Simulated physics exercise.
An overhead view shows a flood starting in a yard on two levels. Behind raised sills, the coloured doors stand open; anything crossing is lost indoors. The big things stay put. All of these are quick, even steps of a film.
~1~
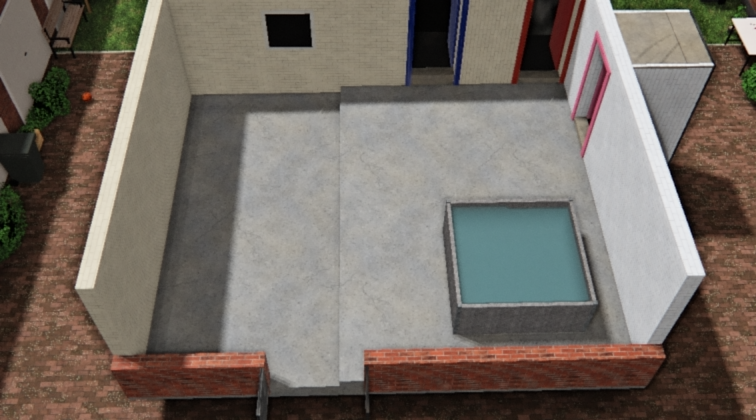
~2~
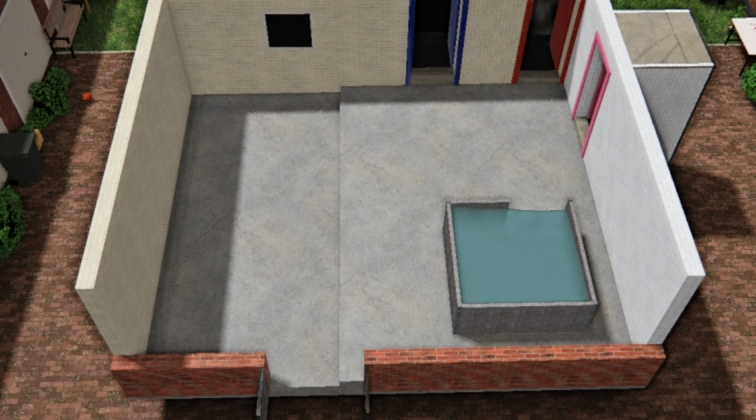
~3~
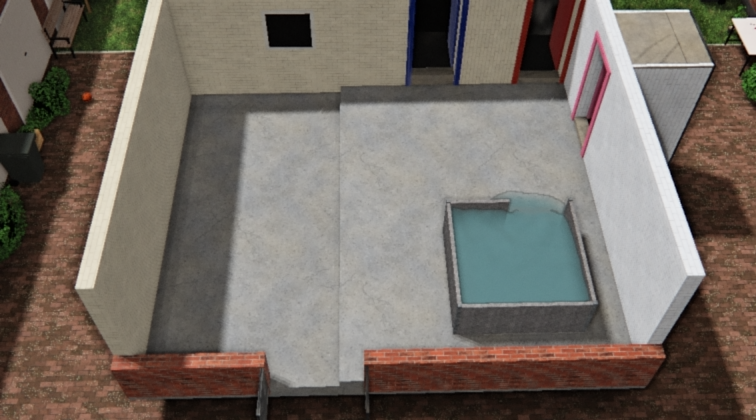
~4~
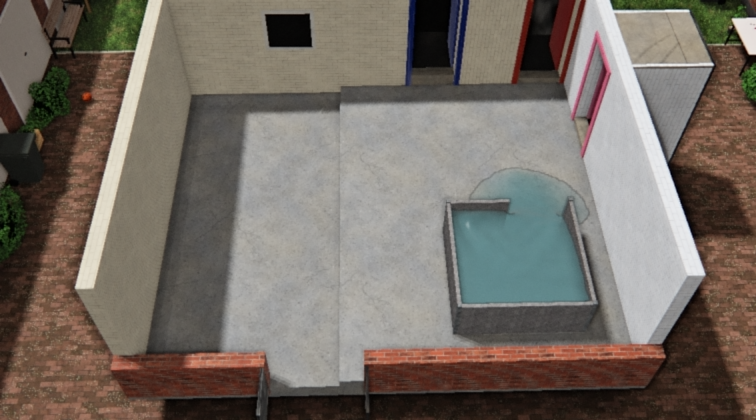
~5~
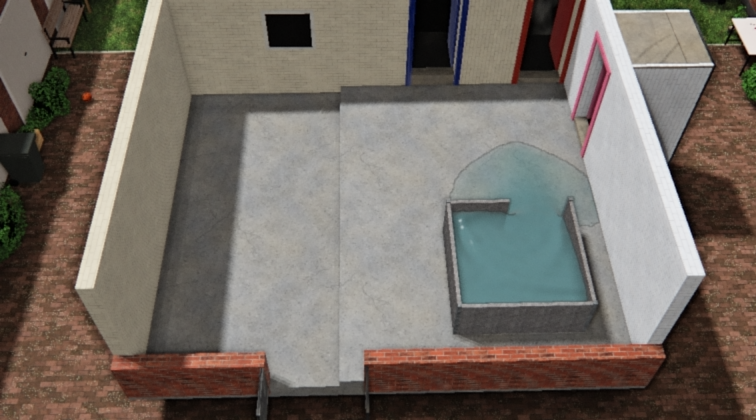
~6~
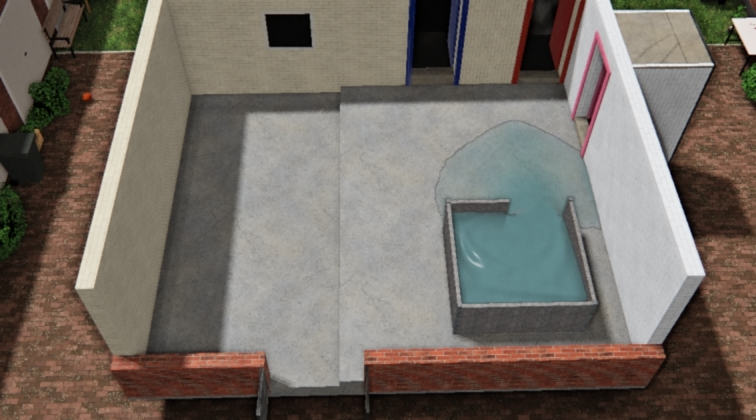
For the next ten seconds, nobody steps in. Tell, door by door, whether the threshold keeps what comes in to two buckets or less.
Outcome: The pink door receives more than two buckets. The red door receives more than two buckets. The blue door receives no more than two buckets.
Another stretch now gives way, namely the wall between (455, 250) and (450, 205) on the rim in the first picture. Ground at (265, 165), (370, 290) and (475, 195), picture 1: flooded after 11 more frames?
The three spots, in order, are inundated, inundated and spared.
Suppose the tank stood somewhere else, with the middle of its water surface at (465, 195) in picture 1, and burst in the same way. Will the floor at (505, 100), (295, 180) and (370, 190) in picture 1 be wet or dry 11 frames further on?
My reading is hit by the flood first, missed by the flood next and missed by the flood last.
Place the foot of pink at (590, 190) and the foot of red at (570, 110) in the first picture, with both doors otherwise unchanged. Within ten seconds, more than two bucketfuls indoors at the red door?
My guess is that the red door tops the mark by then.
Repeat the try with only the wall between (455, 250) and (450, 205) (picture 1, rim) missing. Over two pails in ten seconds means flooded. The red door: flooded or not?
Well, it turns out the red door comes up short.
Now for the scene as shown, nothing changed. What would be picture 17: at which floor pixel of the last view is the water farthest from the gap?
Somewhere close to (353, 86).
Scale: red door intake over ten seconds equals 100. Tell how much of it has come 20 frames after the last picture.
Roughly 70 per cent.
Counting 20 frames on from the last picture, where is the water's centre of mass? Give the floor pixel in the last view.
I'd place it roughly at (488, 187).
A moment on, water covers 25 % of the floor; the pink door wet at the sill, nothing in, the red door under two buckets in, the blue door wet at the sill, nothing in.
Next, water covers 30 % of the floor; the pink door under two buckets in, the red door far over two buckets in, the blue door wet at the sill, nothing in.
Then, water covers 35 % of the floor; the pink door over two buckets in, the red door far over two buckets in, the blue door wet at the sill, nothing in.
Later, water covers 60 % of the floor; the pink door over two buckets in, the red door far over two buckets in, the blue door wet at the sill, nothing in.
In the end, water covers 85 % of the floor; the pink door over two buckets in, the red door far over two buckets in, the blue door wet at the sill, nothing in.
